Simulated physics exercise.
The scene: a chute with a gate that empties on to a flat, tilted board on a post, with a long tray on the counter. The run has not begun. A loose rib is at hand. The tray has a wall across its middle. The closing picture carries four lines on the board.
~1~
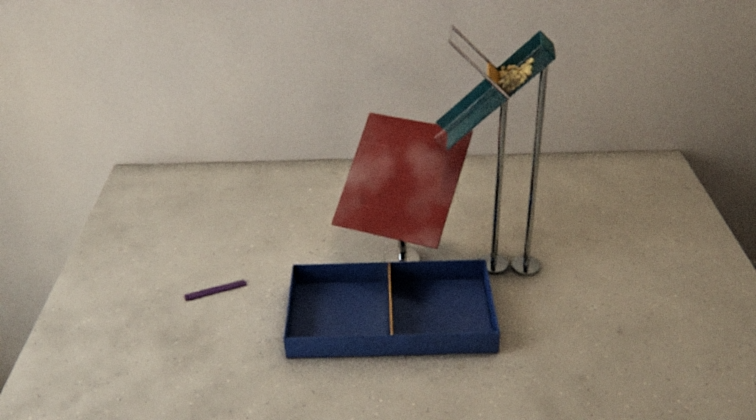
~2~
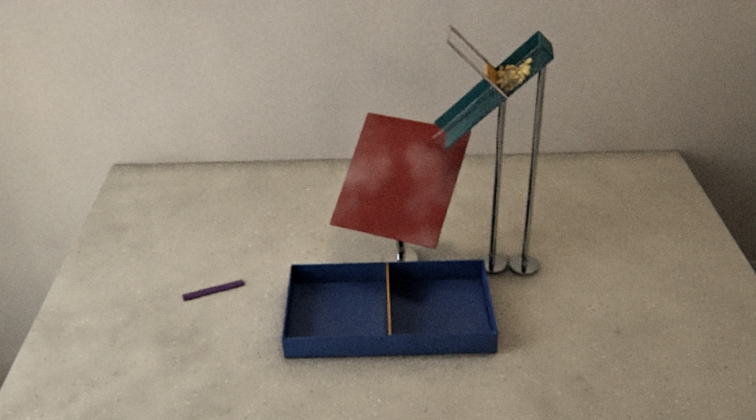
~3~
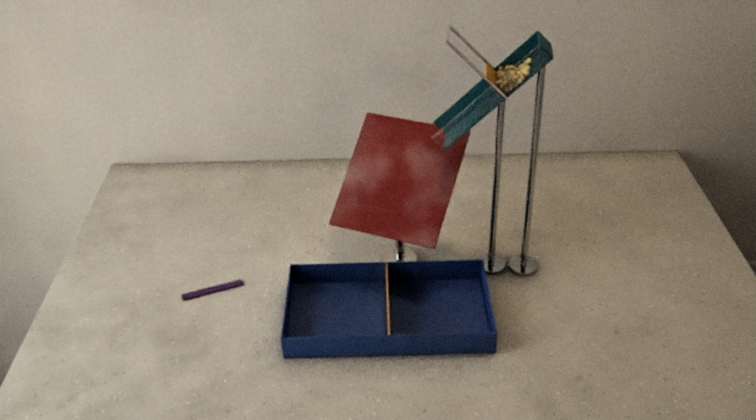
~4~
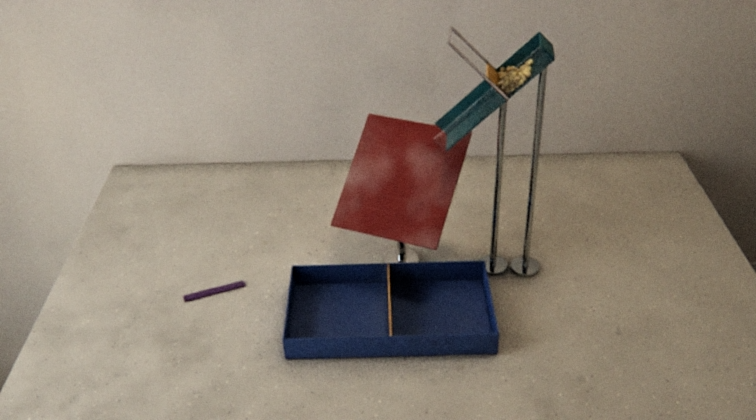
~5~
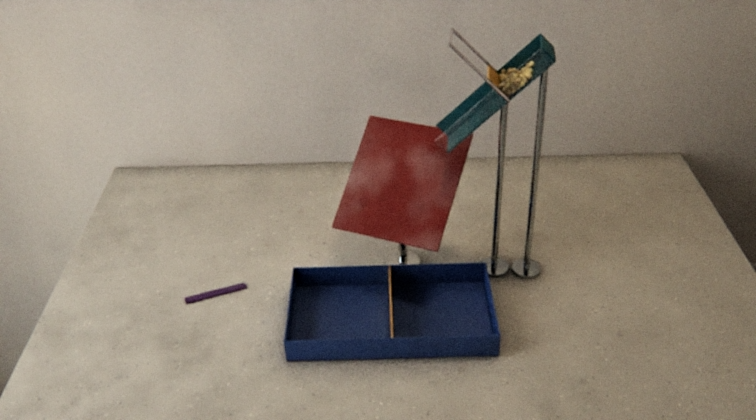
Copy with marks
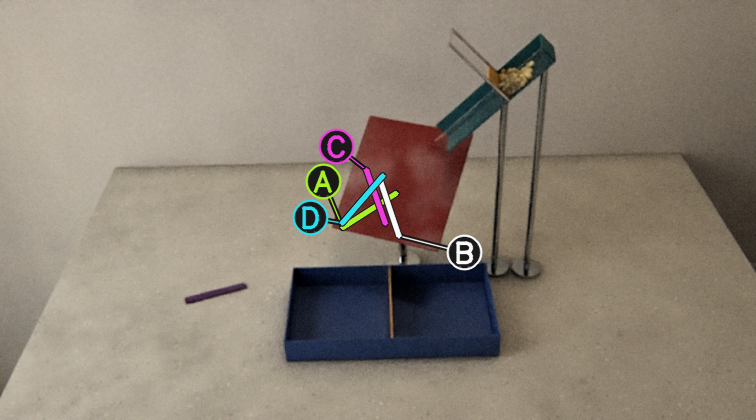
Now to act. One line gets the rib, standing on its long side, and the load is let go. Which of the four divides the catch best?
C beats the others.
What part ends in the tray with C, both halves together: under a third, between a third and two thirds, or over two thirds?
Line C gives over two thirds.
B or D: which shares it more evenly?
B.
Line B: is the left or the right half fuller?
The right half.
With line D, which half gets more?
The left half.
On the marked copy, line A from (396, 193) to (342, 227); line B from (380, 181) to (398, 235); line C from (366, 170) to (385, 223); line D from (382, 175) to (342, 223).
With A, of what is caught, nearly all in the left half, a stray few in the right.
With B, of what is caught, about a quarter in the left half, most in the right.
With C, of what is caught, about half in the left half, about half in the right.
With D, of what is caught, all in the left half, none in the right.
